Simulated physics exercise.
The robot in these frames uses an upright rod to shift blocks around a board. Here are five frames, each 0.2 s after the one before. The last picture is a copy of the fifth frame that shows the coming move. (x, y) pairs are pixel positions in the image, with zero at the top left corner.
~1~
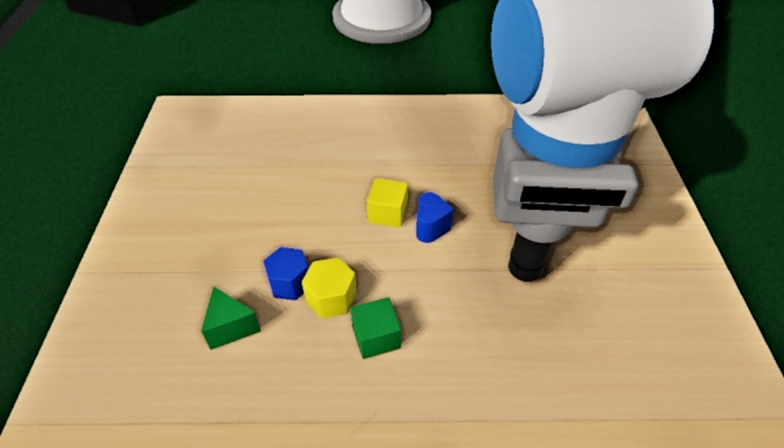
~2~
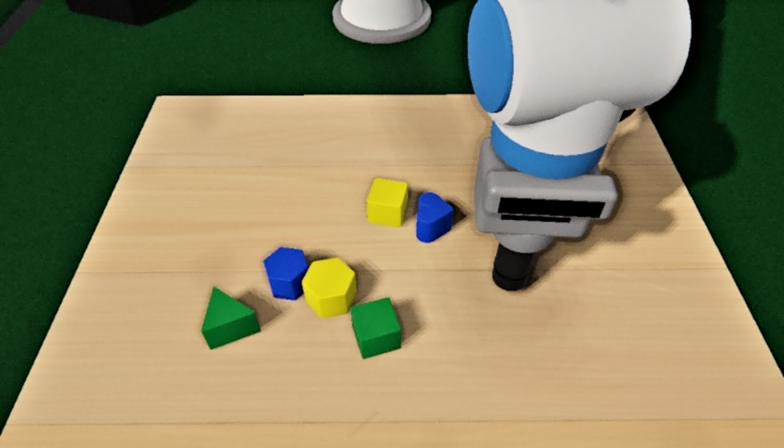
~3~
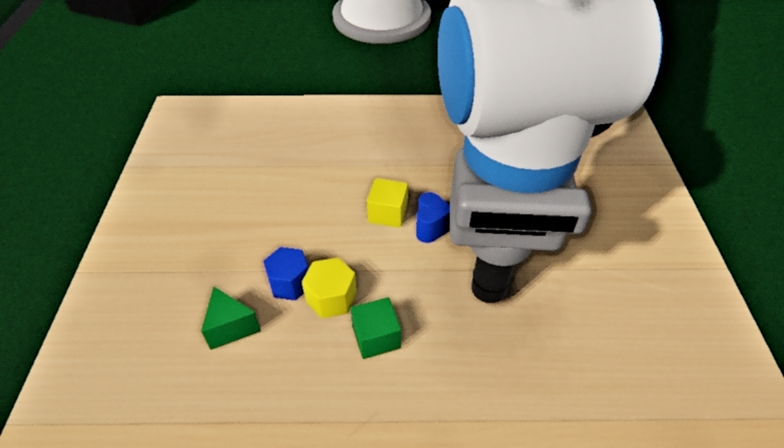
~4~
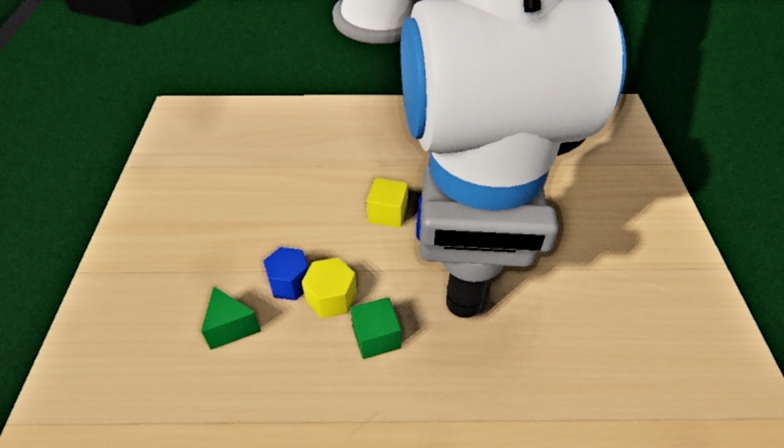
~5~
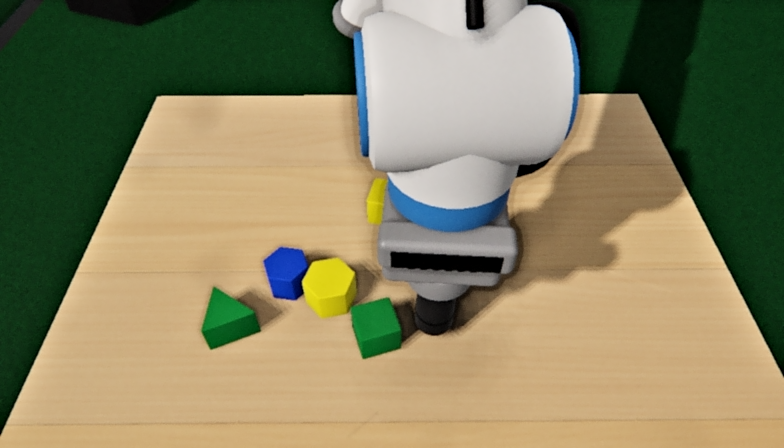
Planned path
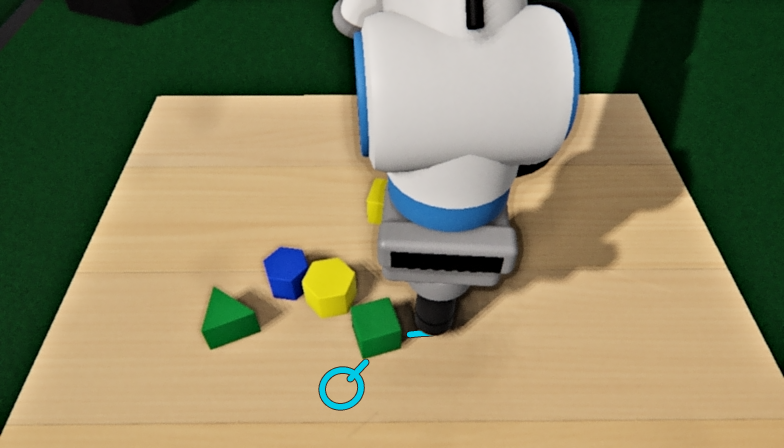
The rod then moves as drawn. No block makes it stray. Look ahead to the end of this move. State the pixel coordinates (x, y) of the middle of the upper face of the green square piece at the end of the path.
It sits at (330, 324).
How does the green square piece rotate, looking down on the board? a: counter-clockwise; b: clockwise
My pick is b.
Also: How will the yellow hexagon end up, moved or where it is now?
It barely shifts, if at all.
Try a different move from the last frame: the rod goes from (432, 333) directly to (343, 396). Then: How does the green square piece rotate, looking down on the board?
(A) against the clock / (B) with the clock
Answer: B.
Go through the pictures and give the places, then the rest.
The first frame shows rod's lower end (525, 269); yellow hexagon (329, 277); green square piece (376, 318).
The second frame shows rod (509, 278); blocks still.
The third frame shows rod (489, 290); blocks still.
The fourth frame shows rod (464, 304); blocks still.
The fifth frame shows rod (434, 321); yellow hexagon (329, 277); green square piece (376, 318).
Drawn move, from (432, 333) over (396, 338) and (368, 360) to (342, 388).
What follows on the original path. Halfway along, rod (380, 336); green square piece (340, 322), turned 30° clockwise.
At the end, rod (340, 377); yellow hexagon still; green square piece (330, 324), turned 55° clockwise.
